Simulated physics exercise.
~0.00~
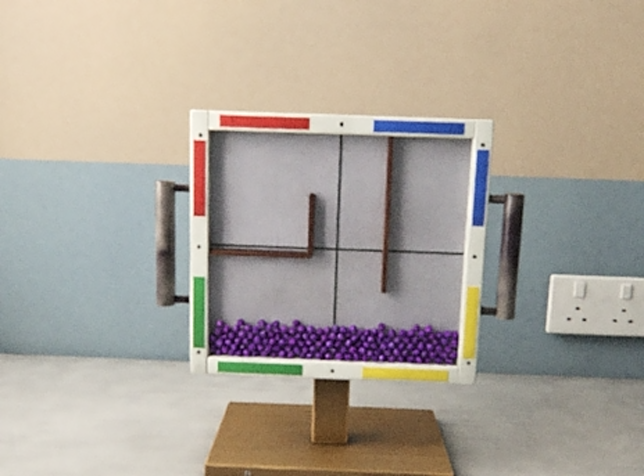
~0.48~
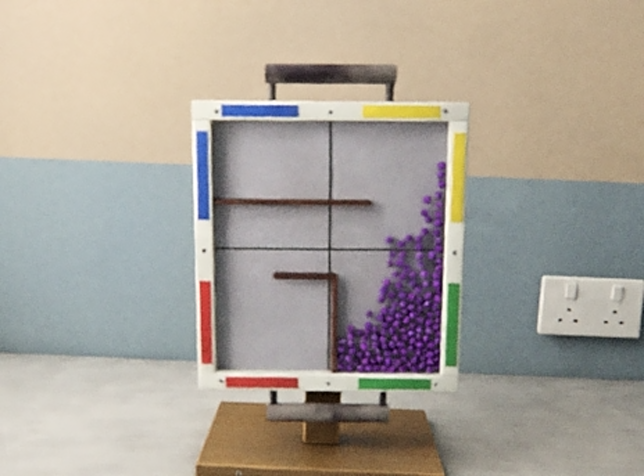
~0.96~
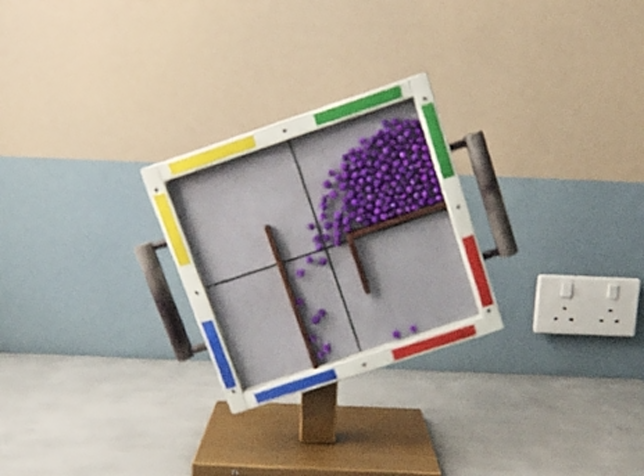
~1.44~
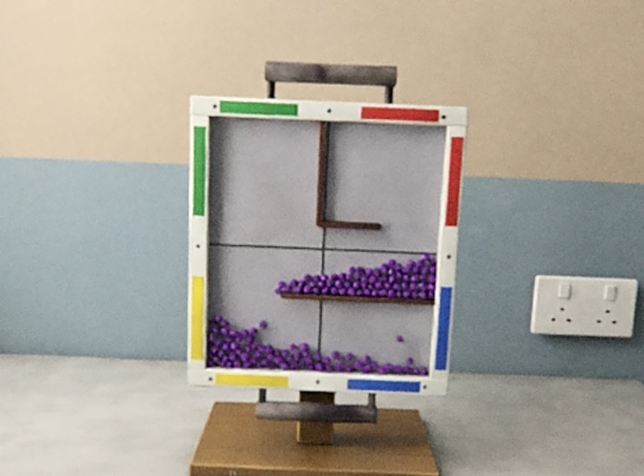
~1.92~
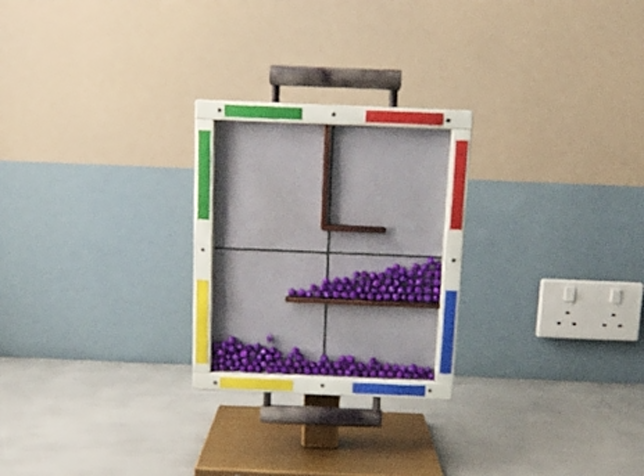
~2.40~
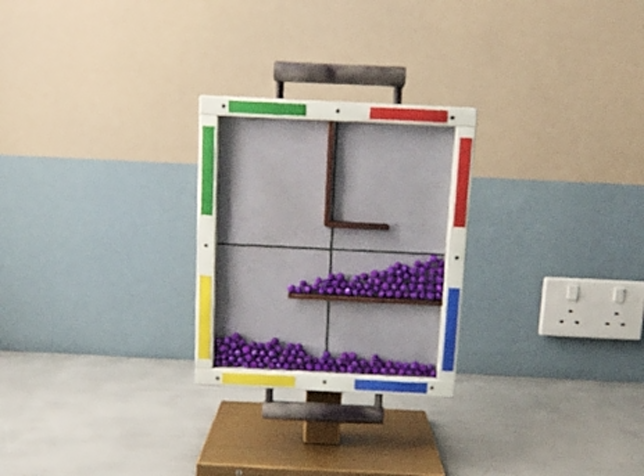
Against a beige and blue-grey wall with a white socket at right, a slightly swaying camera faces a square, white-framed maze box on a wooden stand. Purple beads lie along its bottom, beneath two brown barriers, one bent and one straight, and coloured tape marks the corners. The box turns counter-clockwise, heaping the beads against the right side by the green corner. It keeps turning, and they rest on the bent barrier at upper right while some spill down. After three-quarters of a turn it stops, leaving beads split between the straight shelf at right and the floor below.
